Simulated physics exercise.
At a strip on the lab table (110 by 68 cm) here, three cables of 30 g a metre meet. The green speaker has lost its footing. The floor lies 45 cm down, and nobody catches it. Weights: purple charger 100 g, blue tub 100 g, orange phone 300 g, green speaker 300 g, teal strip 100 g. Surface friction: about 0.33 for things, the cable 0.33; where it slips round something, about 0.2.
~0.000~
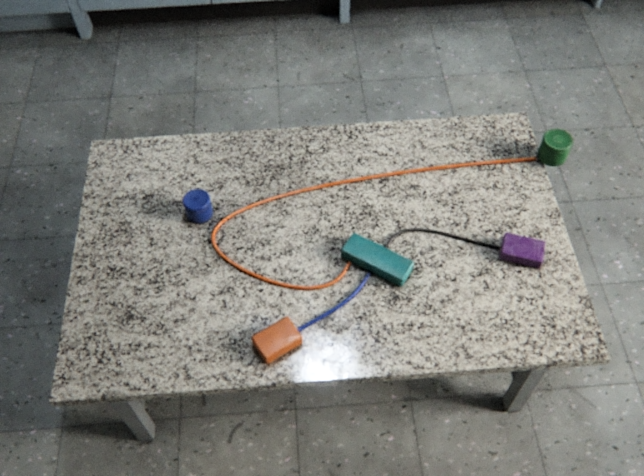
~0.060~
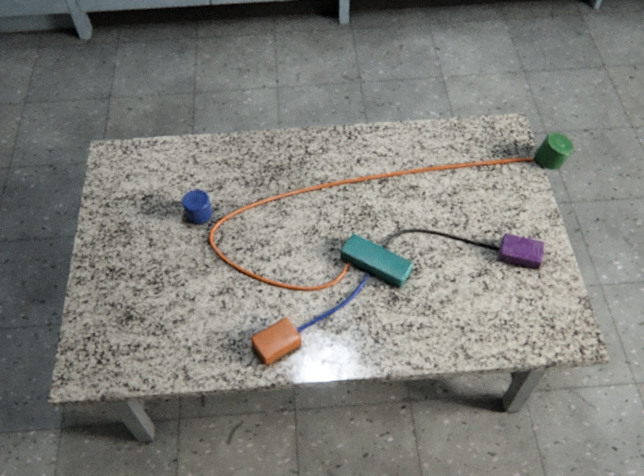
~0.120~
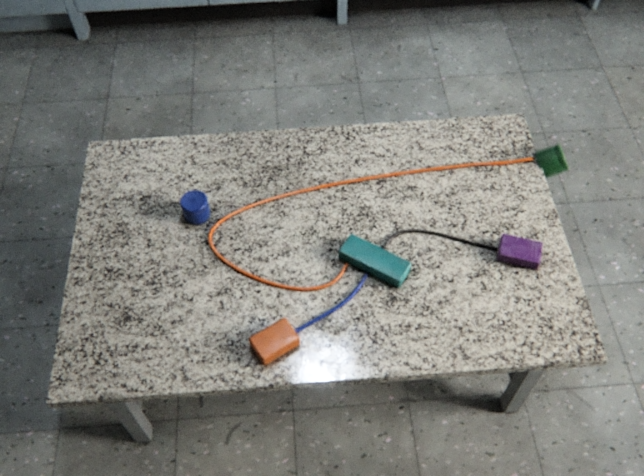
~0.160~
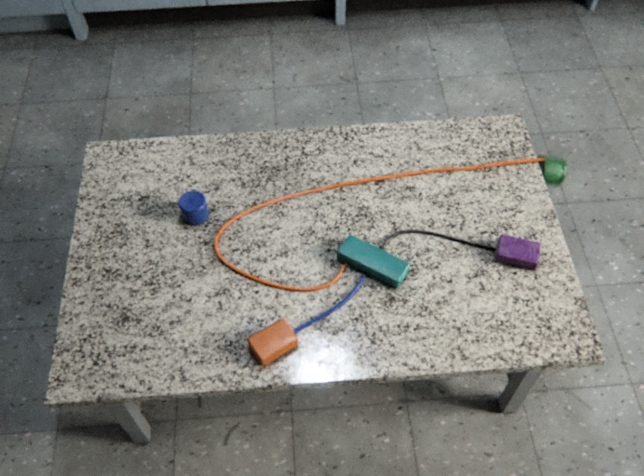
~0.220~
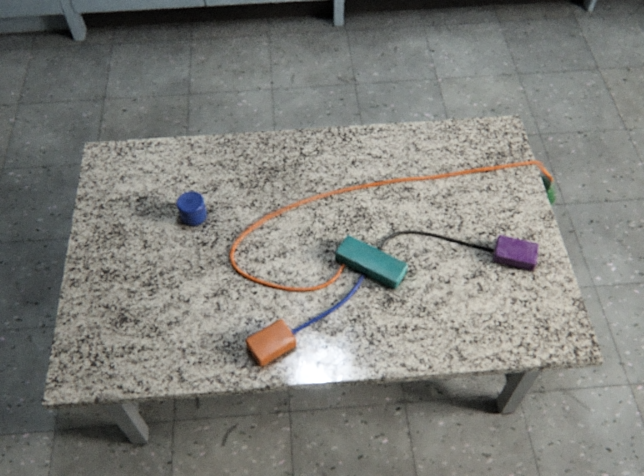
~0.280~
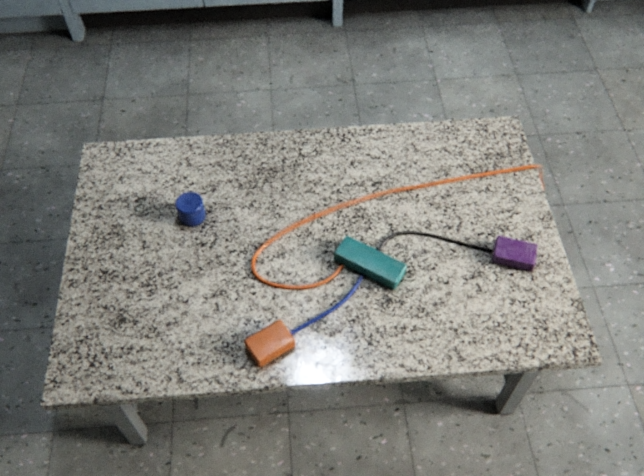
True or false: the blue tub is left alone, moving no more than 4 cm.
True.
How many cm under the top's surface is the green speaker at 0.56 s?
40 cm or so.
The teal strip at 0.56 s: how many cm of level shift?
Going by the pictures, around 0 cm.
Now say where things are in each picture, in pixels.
Shows, blue tub (196, 199); orange cable runs through (310, 288) (216, 248) (286, 195) (385, 175) (483, 163), in the first picture.
Shows, green speaker (558, 143); orange cable runs through (310, 289) (283, 196) (480, 164), in the second picture.
Shows, green speaker (552, 161); orange cable runs through (308, 289) (282, 196) (480, 164), in the third picture.
Shows, green speaker (549, 171); orange cable runs through (306, 289) (294, 195) (491, 165), in the fourth picture.
Shows, green speaker (540, 193); orange cable runs through (303, 290) (328, 194) (524, 164), in the fifth picture.
Shows, blue tub (189, 202); orange cable runs through (299, 288) (283, 232) (377, 195) (474, 176), in the sixth picture.
By 0.6 s, the strip's end of the orange cable at (351, 253); green speaker over the edge.
By 0.8 s, the strip's end of the orange cable at (367, 253); teal strip 3 cm off its start, green speaker over the edge.
By 1.1 s, the strip's end of the orange cable at (367, 253); teal strip 3 cm off its start at (373, 269), green speaker over the edge.
By 1.4 s, the strip's end of the orange cable at (367, 253); teal strip 3 cm off its start, green speaker over the edge.
By 2.6 s, the strip's end of the orange cable at (367, 253); blue tub 0 cm off its start at (189, 202), teal strip 3 cm off its start at (373, 269), green speaker over the edge.
